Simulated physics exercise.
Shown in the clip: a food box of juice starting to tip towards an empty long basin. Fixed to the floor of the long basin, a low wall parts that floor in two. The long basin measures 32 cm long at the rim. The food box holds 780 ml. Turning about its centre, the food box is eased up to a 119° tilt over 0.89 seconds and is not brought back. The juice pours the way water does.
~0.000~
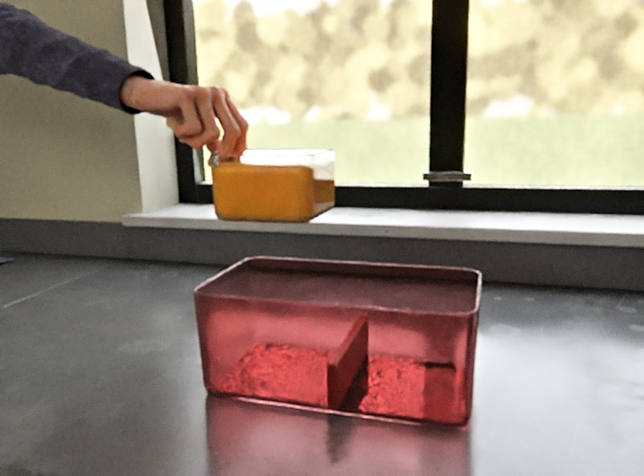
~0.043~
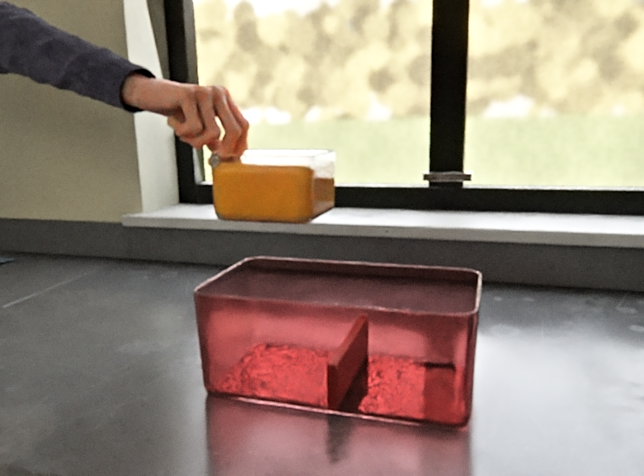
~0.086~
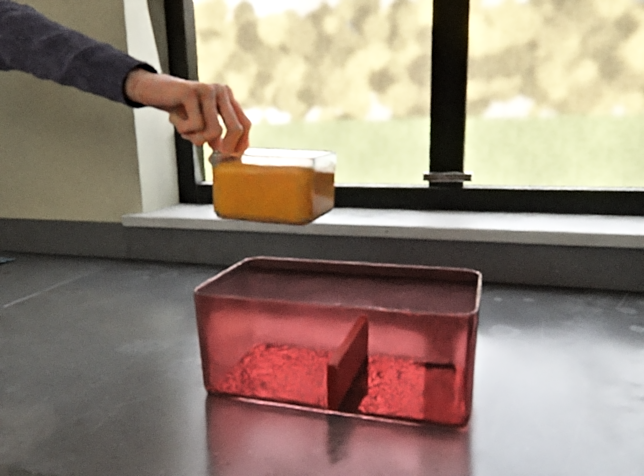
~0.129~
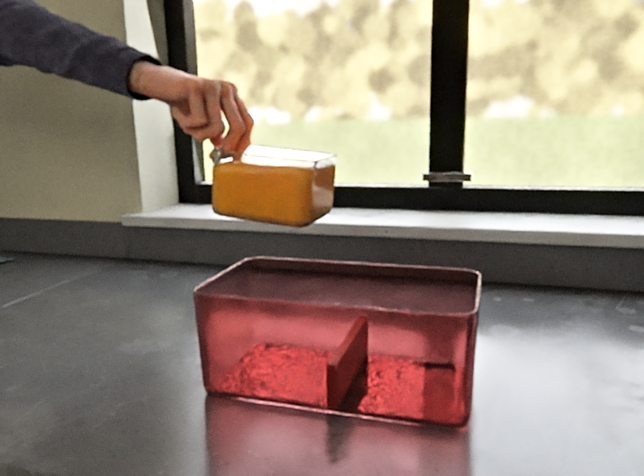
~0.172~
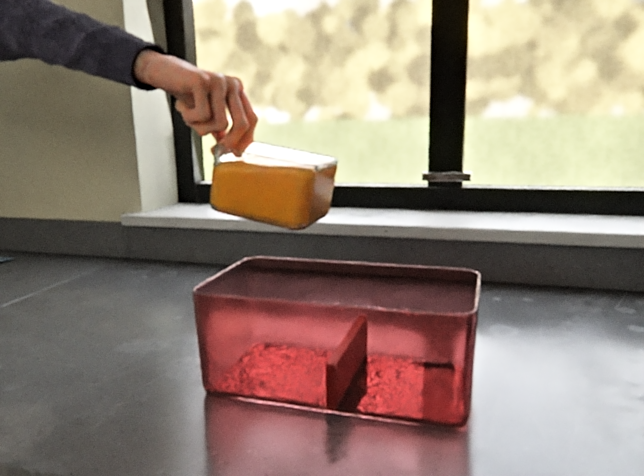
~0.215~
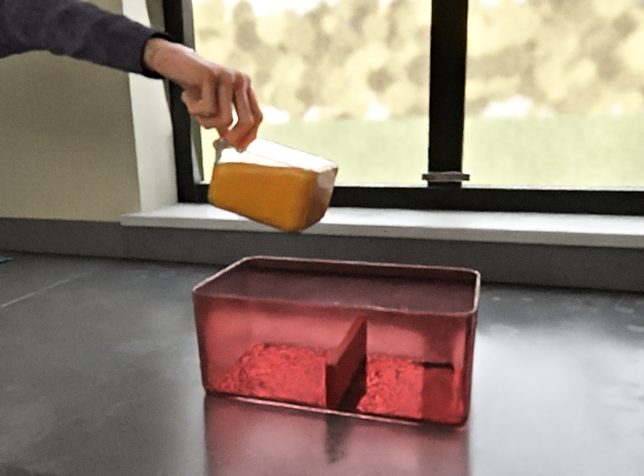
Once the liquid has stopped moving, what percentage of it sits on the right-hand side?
About 77 per cent.
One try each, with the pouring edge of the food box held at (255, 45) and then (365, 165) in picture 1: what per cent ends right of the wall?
About 40 %, then about 95 %.
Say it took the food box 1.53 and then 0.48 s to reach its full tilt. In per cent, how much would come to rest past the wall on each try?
Near 80 in a hundred on the first go and near 60 in a hundred on the second.
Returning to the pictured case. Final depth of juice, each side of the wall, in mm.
Roughly 6 mm on the left side and 26 mm on the right side.
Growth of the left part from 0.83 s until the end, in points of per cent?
Around 9 in a hundred.
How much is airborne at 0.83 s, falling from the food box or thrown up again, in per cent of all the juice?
Close to 6 per cent.
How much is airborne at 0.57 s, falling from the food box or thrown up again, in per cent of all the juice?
Estimate: Some 36 % of the total.
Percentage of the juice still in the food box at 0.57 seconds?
About 38 per cent.
By 0.57 s the tilt is 85° and 39 per cent is still to pour, 0 is left of the wall and 25 right of it.
By 0.83 s the tilt is 117° and 4 per cent is still to pour, 13 is left of the wall and 77 right of it.
By 1.10 s the tilt is 119° and 0 per cent is still to pour, 22 is left of the wall and 77 right of it.
By 1.39 s the tilt is 119° and 0 per cent is still to pour, 22 is left of the wall and 77 right of it.
At rest 22 per cent lies left of the wall, 77 right of it and 1 outside.
